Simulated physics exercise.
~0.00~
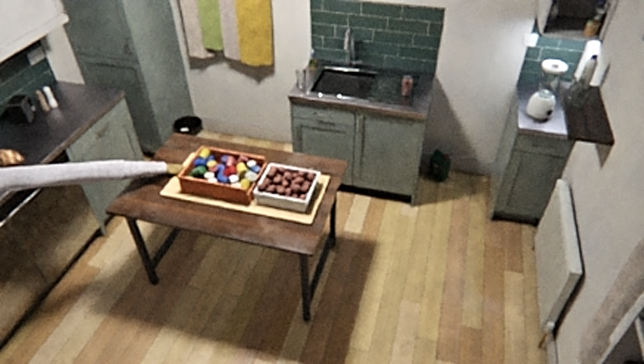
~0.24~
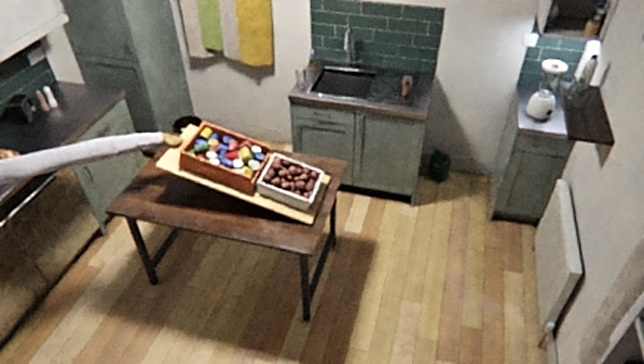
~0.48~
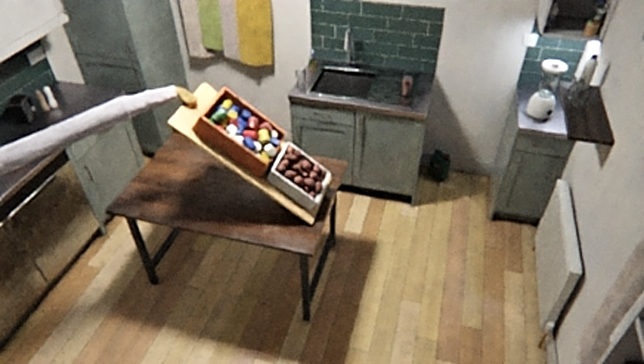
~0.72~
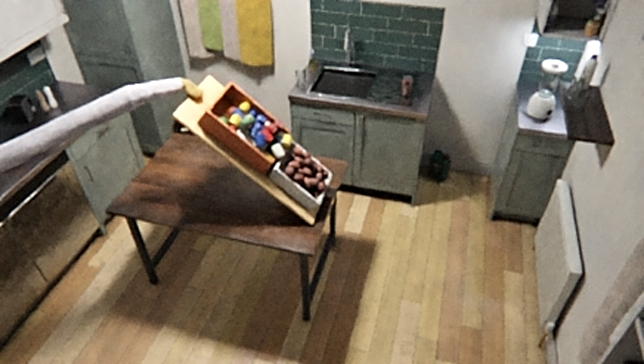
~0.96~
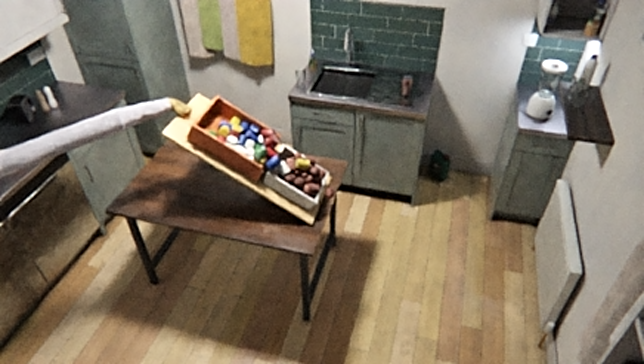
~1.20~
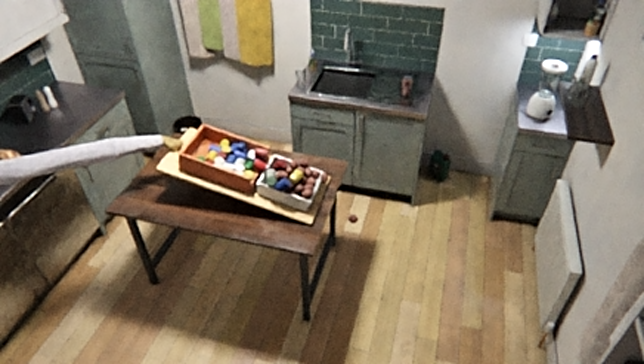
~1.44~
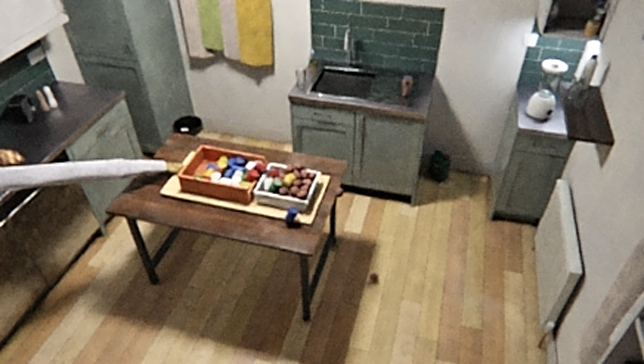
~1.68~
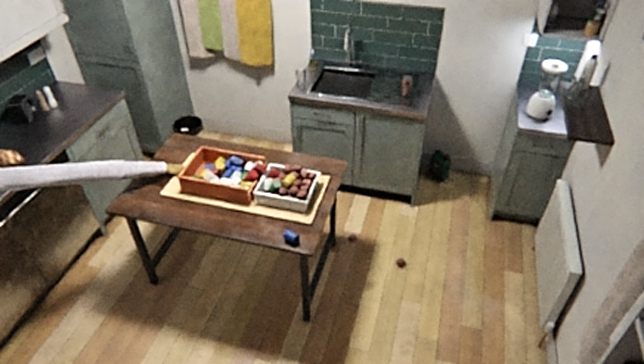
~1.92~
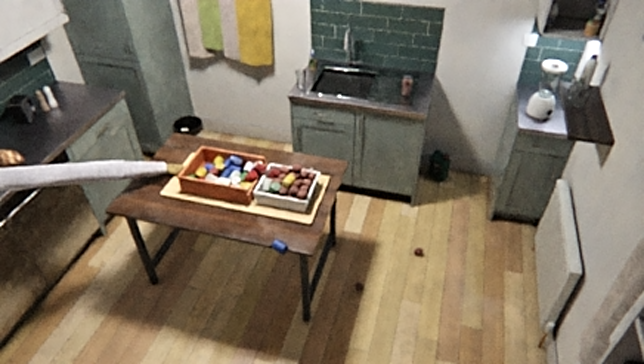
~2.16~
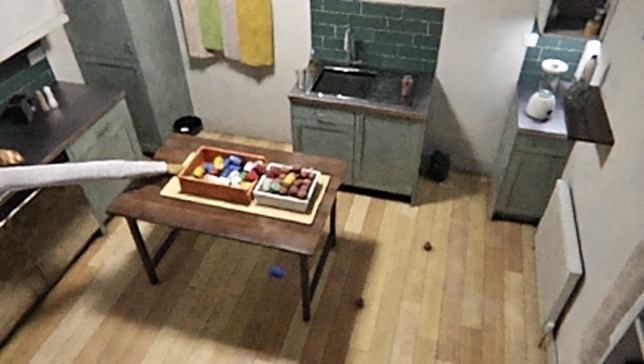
In this clip, a sleeved arm tips a board carrying an orange box of colourful jars and a white box of red potatoes to the right, then lowers it flat; some jars spill into the white box, while two potatoes and a blue jar end up on the floor.
